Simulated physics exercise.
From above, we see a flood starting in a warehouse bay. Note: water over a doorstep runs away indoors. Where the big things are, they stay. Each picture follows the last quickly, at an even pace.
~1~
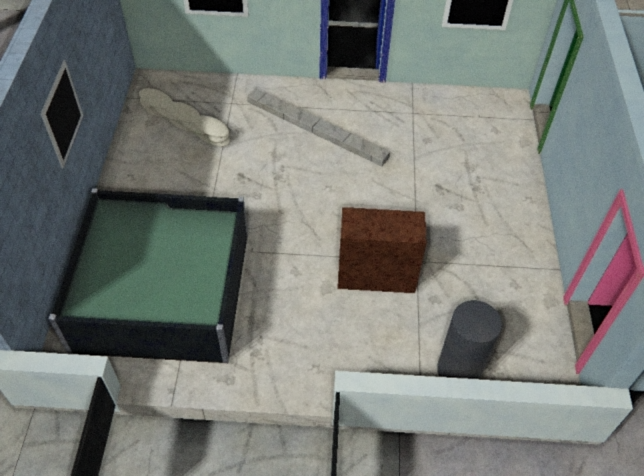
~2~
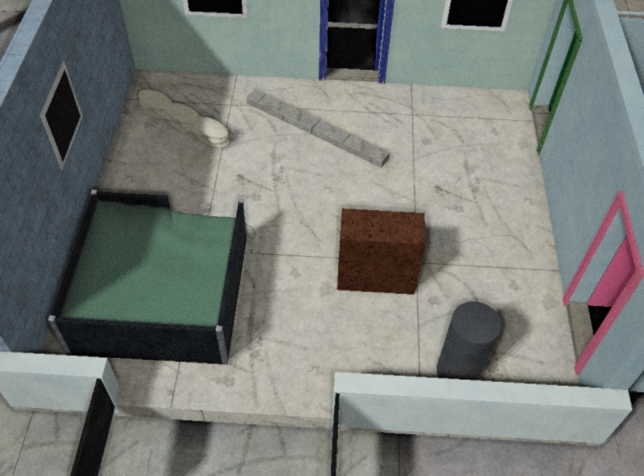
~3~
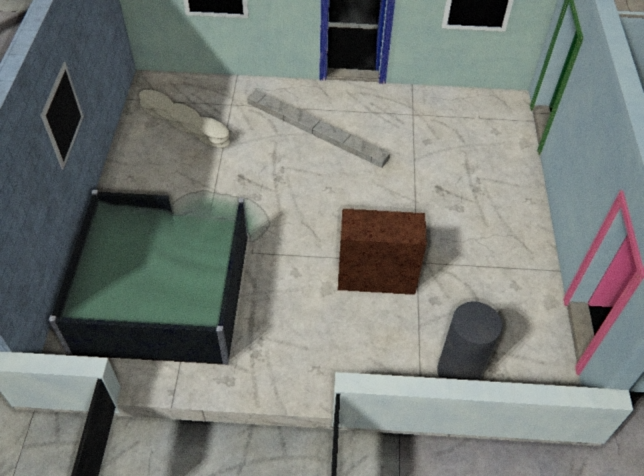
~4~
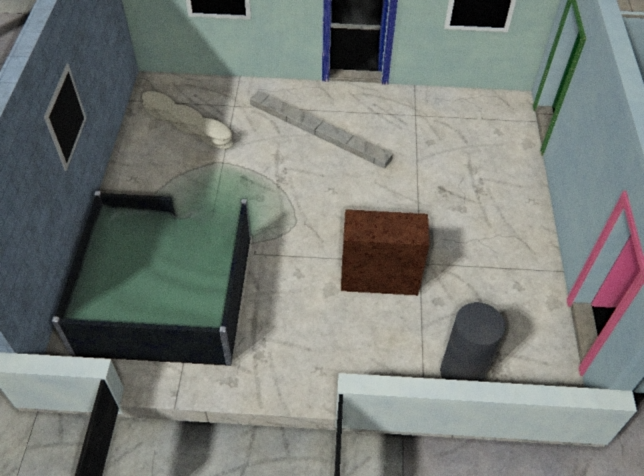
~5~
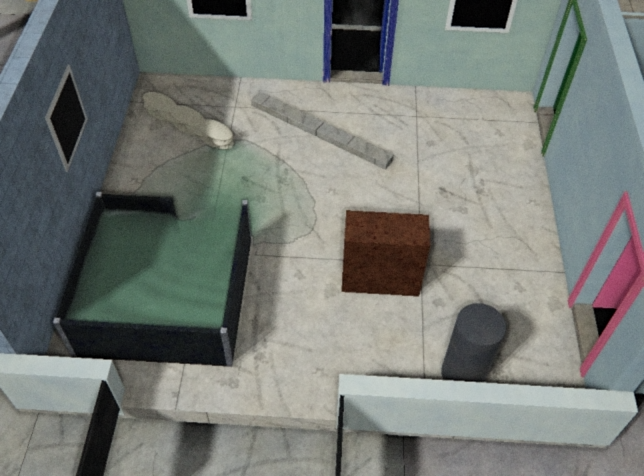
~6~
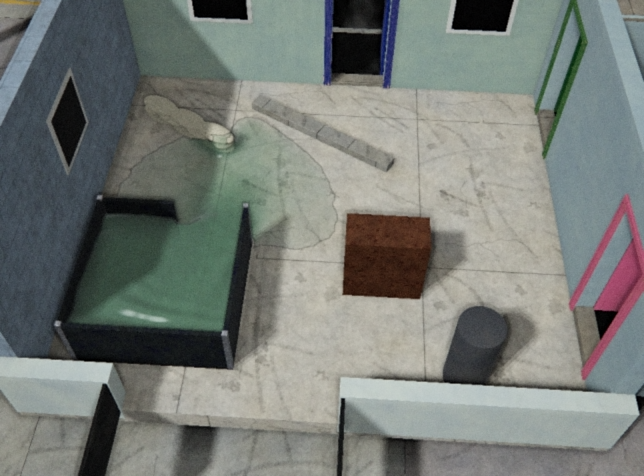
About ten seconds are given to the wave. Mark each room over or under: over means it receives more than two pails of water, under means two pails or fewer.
Pink door - under; green door - under; blue door - over.
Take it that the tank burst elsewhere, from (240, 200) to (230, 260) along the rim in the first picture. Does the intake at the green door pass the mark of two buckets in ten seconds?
Well, it turns out the green door crosses the threshold.
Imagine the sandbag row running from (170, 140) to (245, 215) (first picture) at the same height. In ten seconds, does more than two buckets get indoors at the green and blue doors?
Green: Falls short; blue: Falls short.
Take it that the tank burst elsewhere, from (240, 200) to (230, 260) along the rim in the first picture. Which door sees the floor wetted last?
The one in blue, I reckon.
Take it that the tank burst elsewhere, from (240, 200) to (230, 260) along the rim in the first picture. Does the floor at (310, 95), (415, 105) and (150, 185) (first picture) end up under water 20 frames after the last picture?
In the order given: Untouched, swamped and untouched.
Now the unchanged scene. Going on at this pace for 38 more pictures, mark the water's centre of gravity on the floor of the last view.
It is near (277, 194).
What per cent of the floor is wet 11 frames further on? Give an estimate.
Near 40 in a hundred.
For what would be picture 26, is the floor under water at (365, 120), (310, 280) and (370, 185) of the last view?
Lab note, in the order given: Wet through, unwetted, wet through.
A moment on, water covers 25 % of the floor; the pink door not reached, the green door not reached, the blue door not reached.
Next, water covers 40 % of the floor; the pink door not reached, the green door not reached, the blue door under two buckets in.
Then, water covers 60 % of the floor; the pink door not reached, the green door not reached, the blue door over two buckets in.
Later, water covers 75 % of the floor; the pink door wet at the sill, nothing in, the green door wet at the sill, nothing in, the blue door over two buckets in.
In the end, water covers 95 % of the floor; the pink door wet at the sill, nothing in, the green door wet at the sill, nothing in, the blue door over two buckets in.
